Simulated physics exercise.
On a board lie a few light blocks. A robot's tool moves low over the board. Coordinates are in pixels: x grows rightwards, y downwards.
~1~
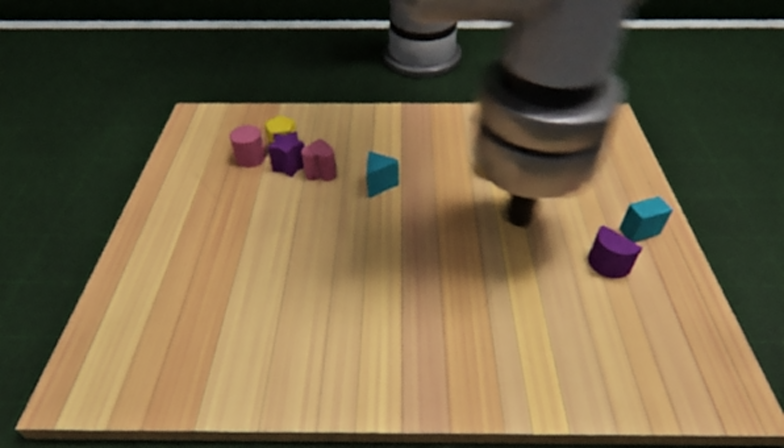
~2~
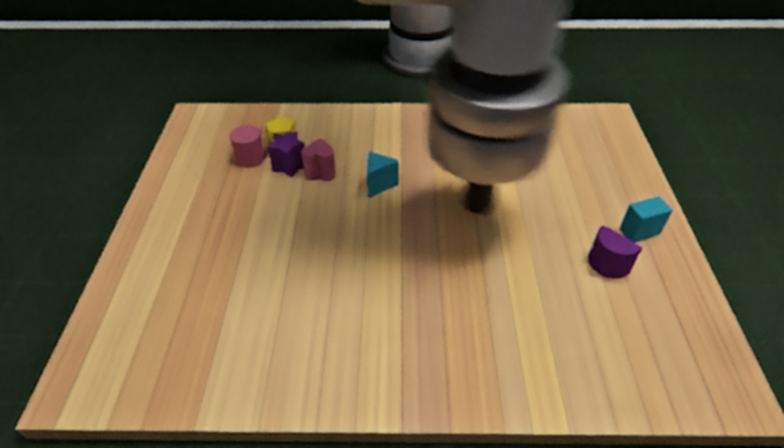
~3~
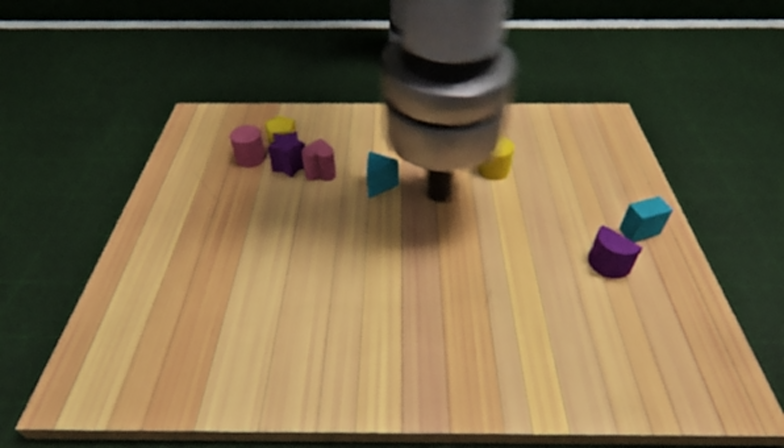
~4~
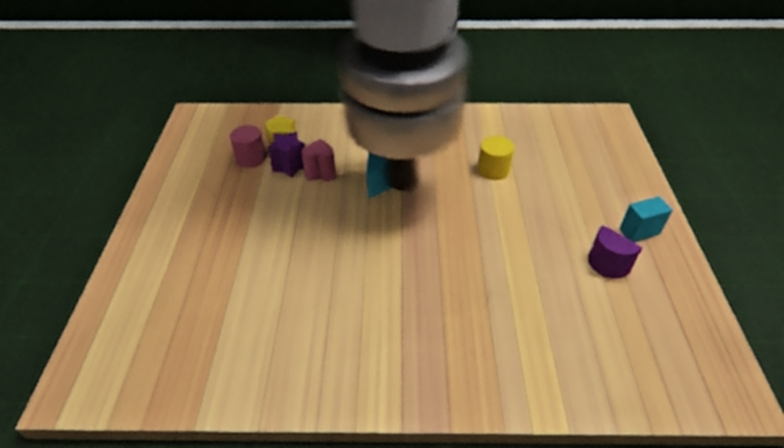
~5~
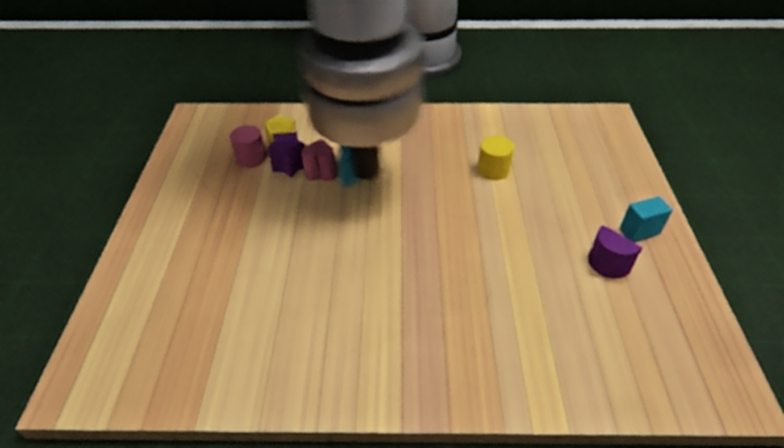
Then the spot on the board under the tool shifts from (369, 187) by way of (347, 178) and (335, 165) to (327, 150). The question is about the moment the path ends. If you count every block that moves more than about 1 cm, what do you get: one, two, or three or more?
In total, two blocks get moved by over 1 cm.
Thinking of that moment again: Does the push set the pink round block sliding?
I expect not.
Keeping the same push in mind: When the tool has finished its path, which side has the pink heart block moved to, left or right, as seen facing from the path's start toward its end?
It is pushed towards the left-hand side.
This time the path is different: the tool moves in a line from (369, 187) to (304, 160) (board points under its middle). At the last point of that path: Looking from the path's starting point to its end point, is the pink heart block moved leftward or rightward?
The pink heart block is shifted sideways to the left, facing along the path from start to end.
On the path given first. Halfway along, tool (338, 155); purple star-shaped block (283, 140); pink heart block (303, 149); turquoise triangular piece (320, 136), turned 30° anticlockwise.
At the end, tool (325, 134); pink round block in place; yellow five-sided block (277, 122), turned 20° anticlockwise; purple star-shaped block (283, 140); pink heart block (303, 149); turquoise triangular piece (306, 118), turned 35° anticlockwise.
